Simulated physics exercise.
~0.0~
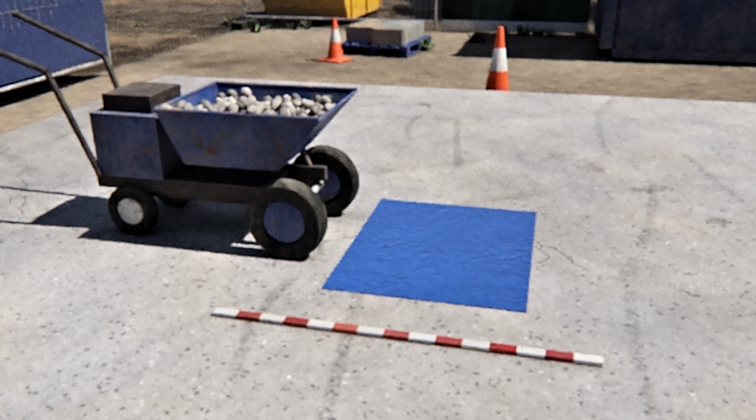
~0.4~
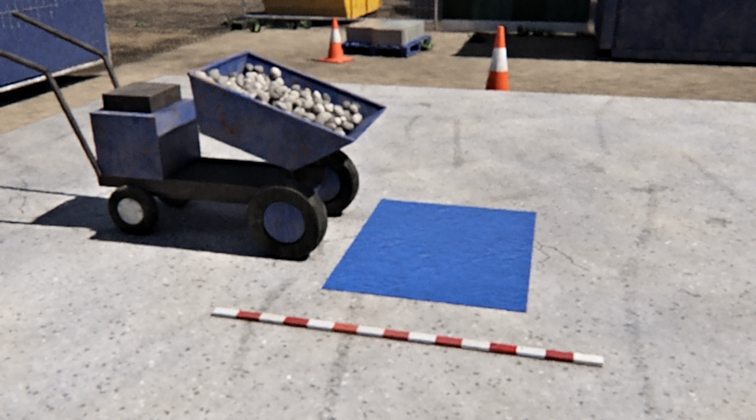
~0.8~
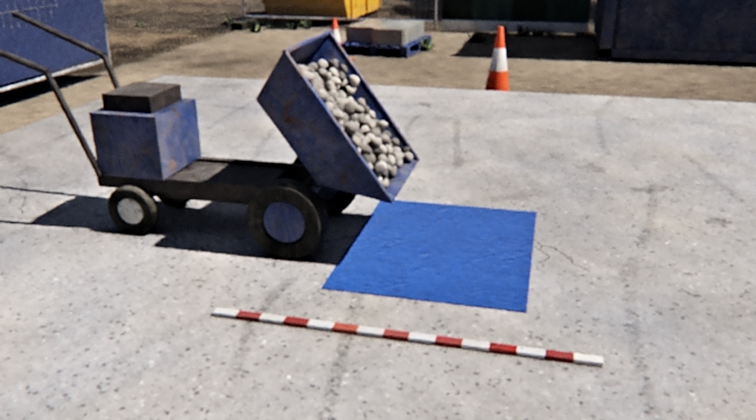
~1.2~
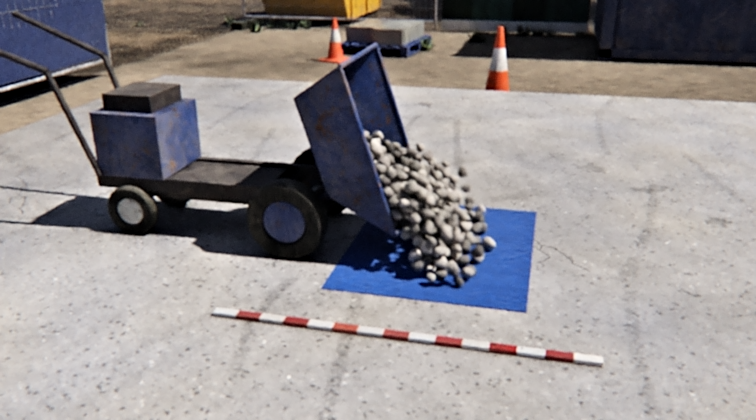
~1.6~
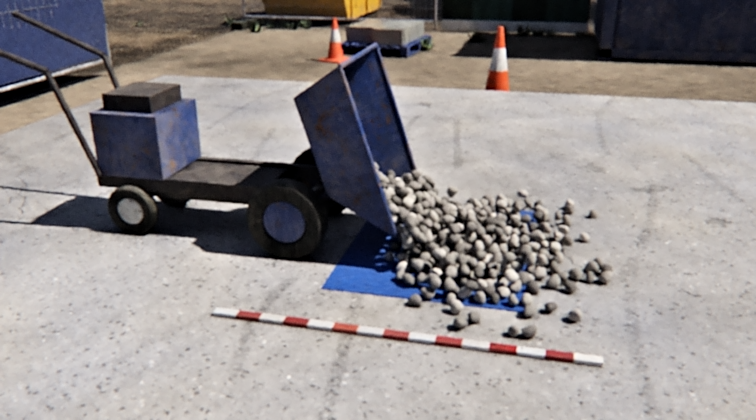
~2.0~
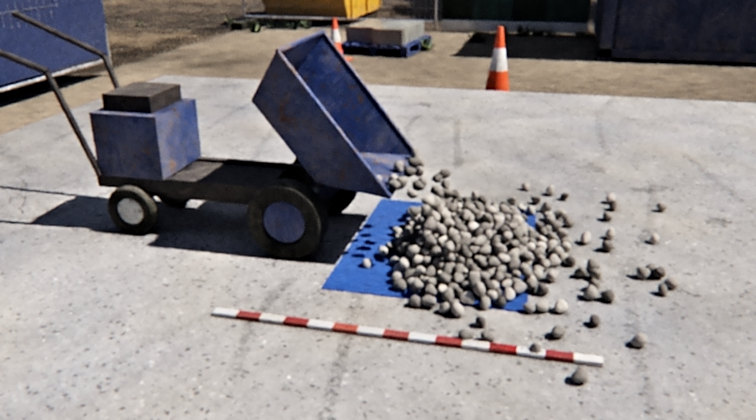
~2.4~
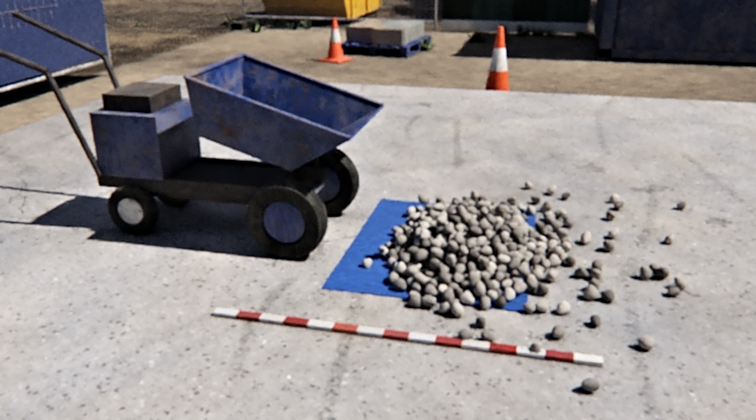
A motor barrow tips its cobbles onto a blue sheet, some scattering beyond, then lowers its empty skip partway.
